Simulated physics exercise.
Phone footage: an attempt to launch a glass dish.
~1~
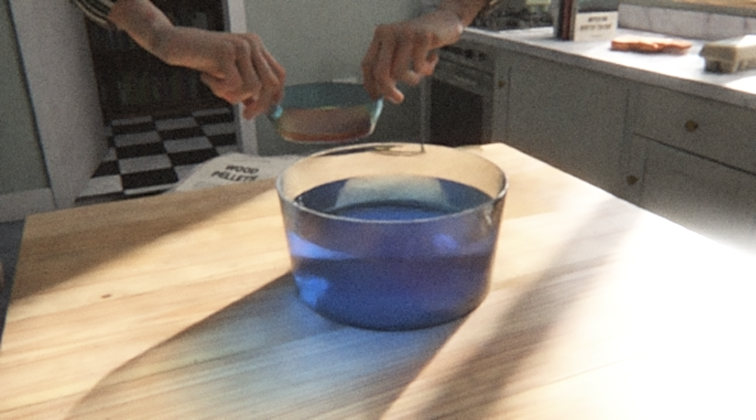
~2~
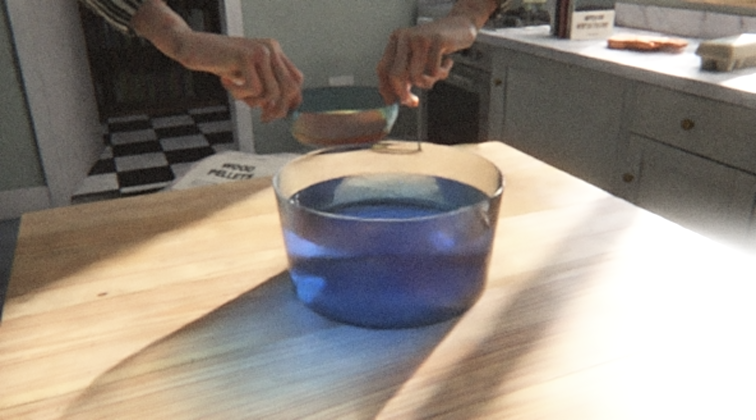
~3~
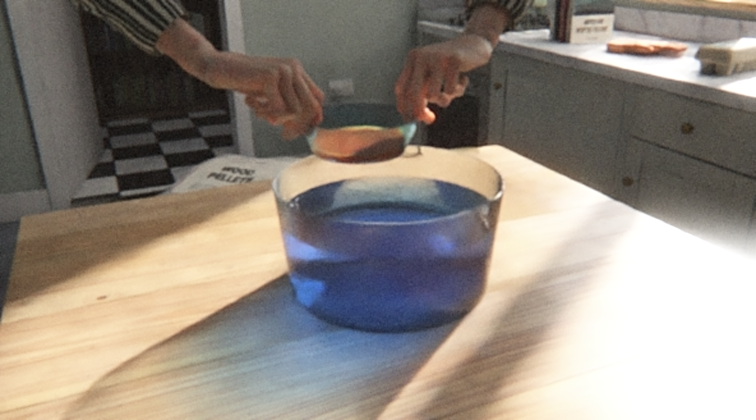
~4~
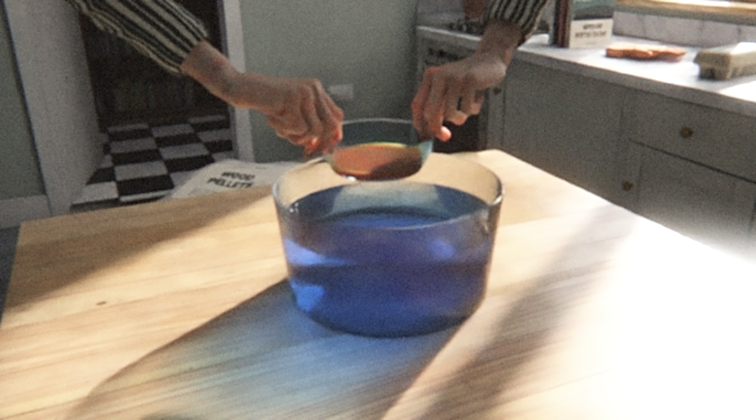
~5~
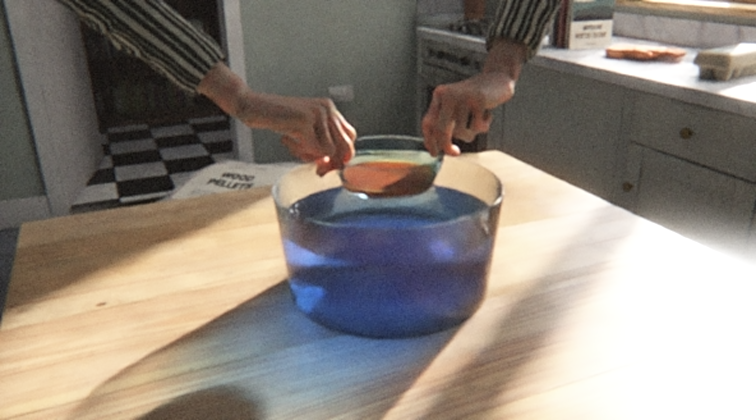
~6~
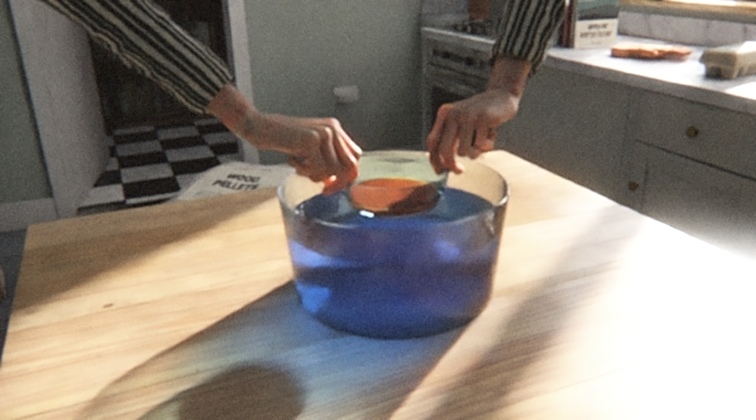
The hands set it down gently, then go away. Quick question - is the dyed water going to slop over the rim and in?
No, it stays afloat.
A moment on, the dish dips into the dyed water.
Further on, it bobs and steadies.
When it is over, the dish floats with about half of its side showing.
